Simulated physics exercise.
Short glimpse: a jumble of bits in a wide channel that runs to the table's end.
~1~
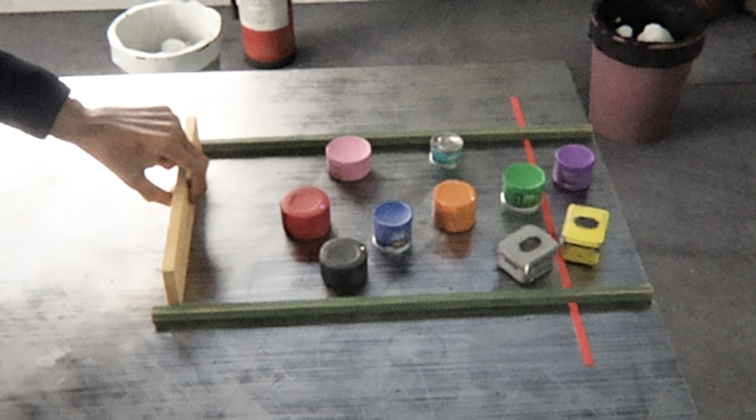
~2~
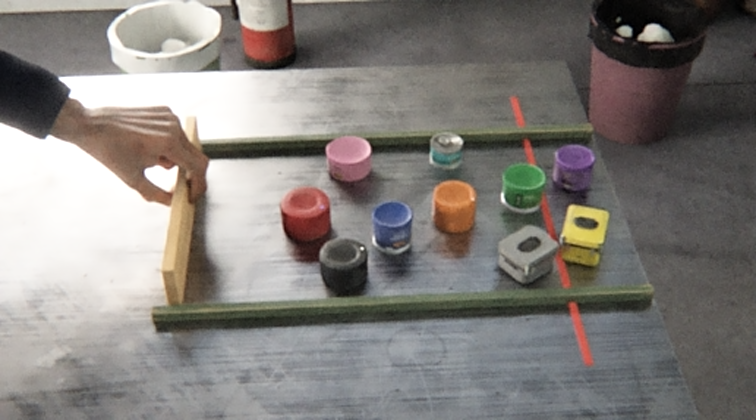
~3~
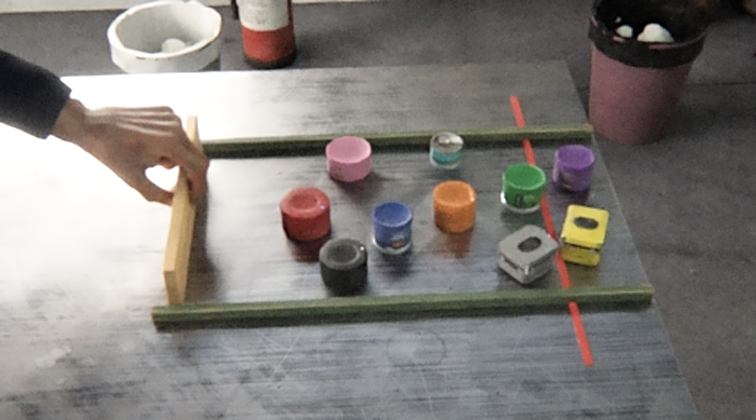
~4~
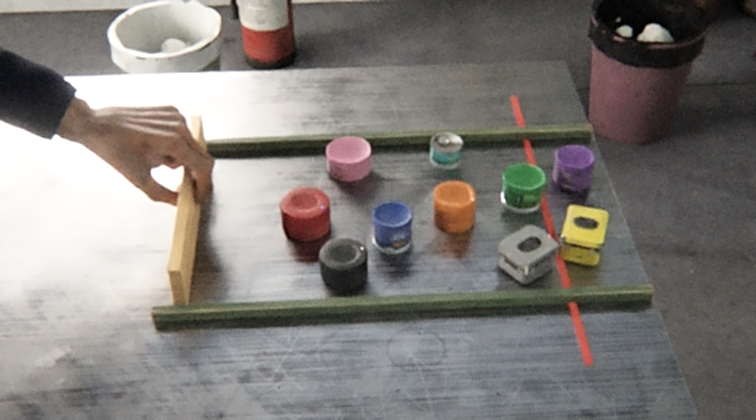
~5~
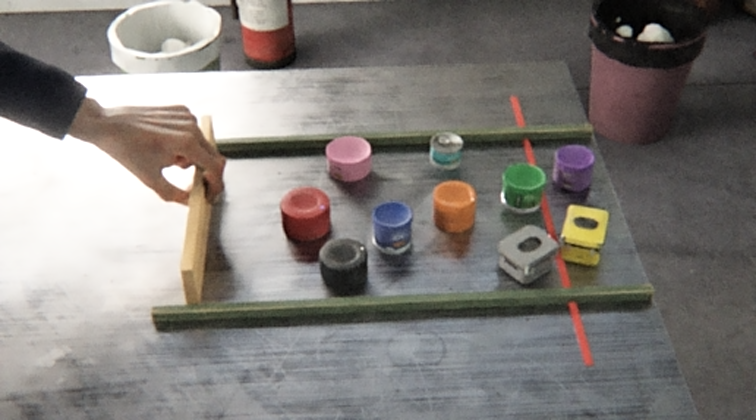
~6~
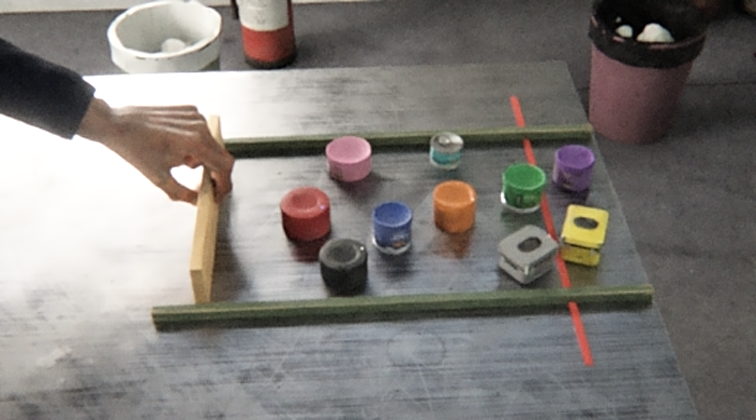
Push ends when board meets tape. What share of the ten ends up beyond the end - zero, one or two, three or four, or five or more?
What ends up beyond the end is one or two of them.
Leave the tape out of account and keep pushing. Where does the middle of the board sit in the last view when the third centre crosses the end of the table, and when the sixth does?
About (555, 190), then about (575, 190).
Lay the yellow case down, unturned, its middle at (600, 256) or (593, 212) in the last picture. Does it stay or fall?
In the two tries the yellow case ends up below and ends up below, in that order.
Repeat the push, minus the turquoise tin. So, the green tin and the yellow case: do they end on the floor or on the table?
So the green tin is still there and the yellow case goes off the edge.
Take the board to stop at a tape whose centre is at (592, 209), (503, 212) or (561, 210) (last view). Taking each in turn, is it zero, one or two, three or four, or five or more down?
Spot one gives five or more, spot two none, spot three either three or four.
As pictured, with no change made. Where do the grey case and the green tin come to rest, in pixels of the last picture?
You'll find the first one at (636, 266) and the second at (576, 175).
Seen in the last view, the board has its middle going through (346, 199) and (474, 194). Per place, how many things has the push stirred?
The counts are 4 and 9.
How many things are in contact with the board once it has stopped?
I count 3 of them.
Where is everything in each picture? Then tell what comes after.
The first frame shows purple tub (574, 168); yellow case (584, 235); green tin (524, 187); board (184, 205); tape (546, 210).
The second frame shows yellow case (584, 236); blue tin (392, 227).
The third frame shows green tin (523, 188); red lid (306, 214).
The fourth frame shows purple tub (574, 168); orange lid (454, 207).
The fifth frame shows yellow case (584, 236); black lid (344, 263).
The sixth frame shows purple tub (574, 168); yellow case (584, 236); green tin (523, 188); board (209, 204); tape (546, 210).
Early on, none off yet; purple tub at rest near (574, 168); yellow case at rest near (584, 236); green tin at rest near (523, 188).
Finally, the number that fall off is one or two; lost, yellow case.
